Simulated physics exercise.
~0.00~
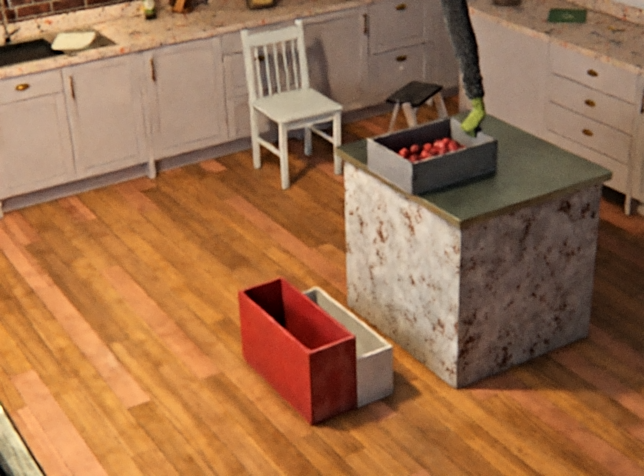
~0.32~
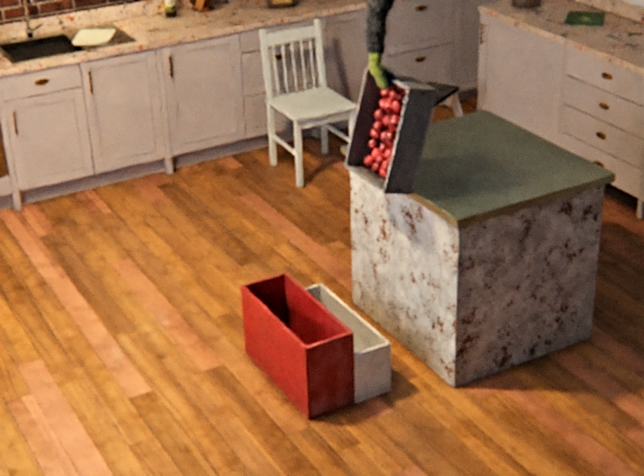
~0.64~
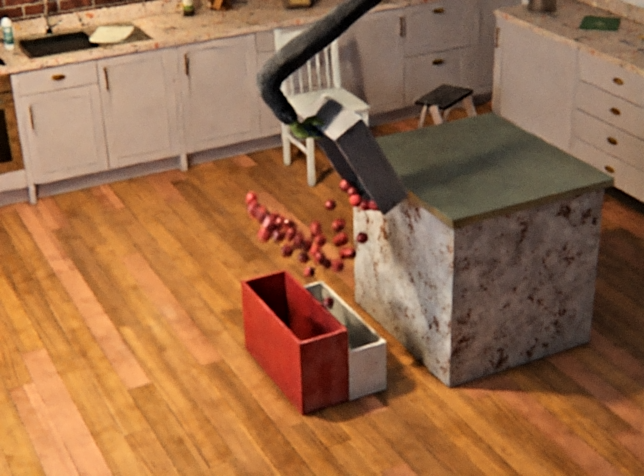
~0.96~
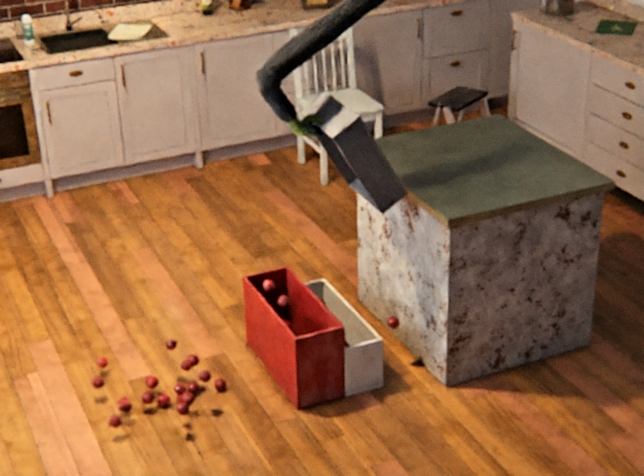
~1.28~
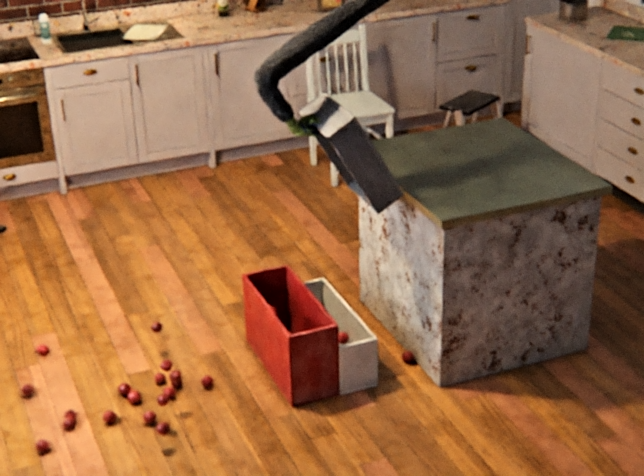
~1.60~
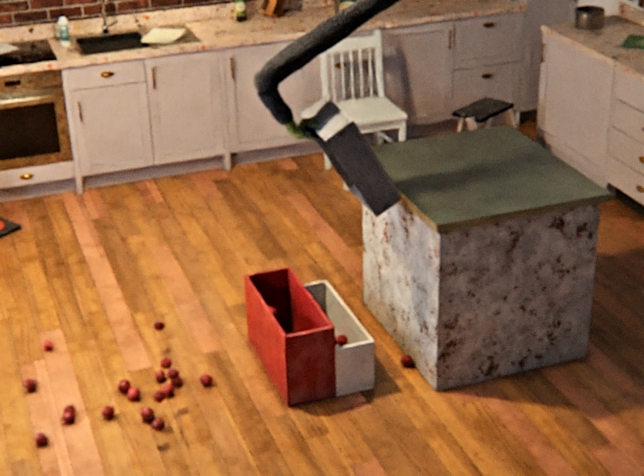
We see a dark arm with a green hand tip a grey crate of red apples over a bench's edge in a kitchen; the apples pour down towards a white box and a red tub, some landing inside, many scattering across the wooden floor beyond, and one resting near the bench.
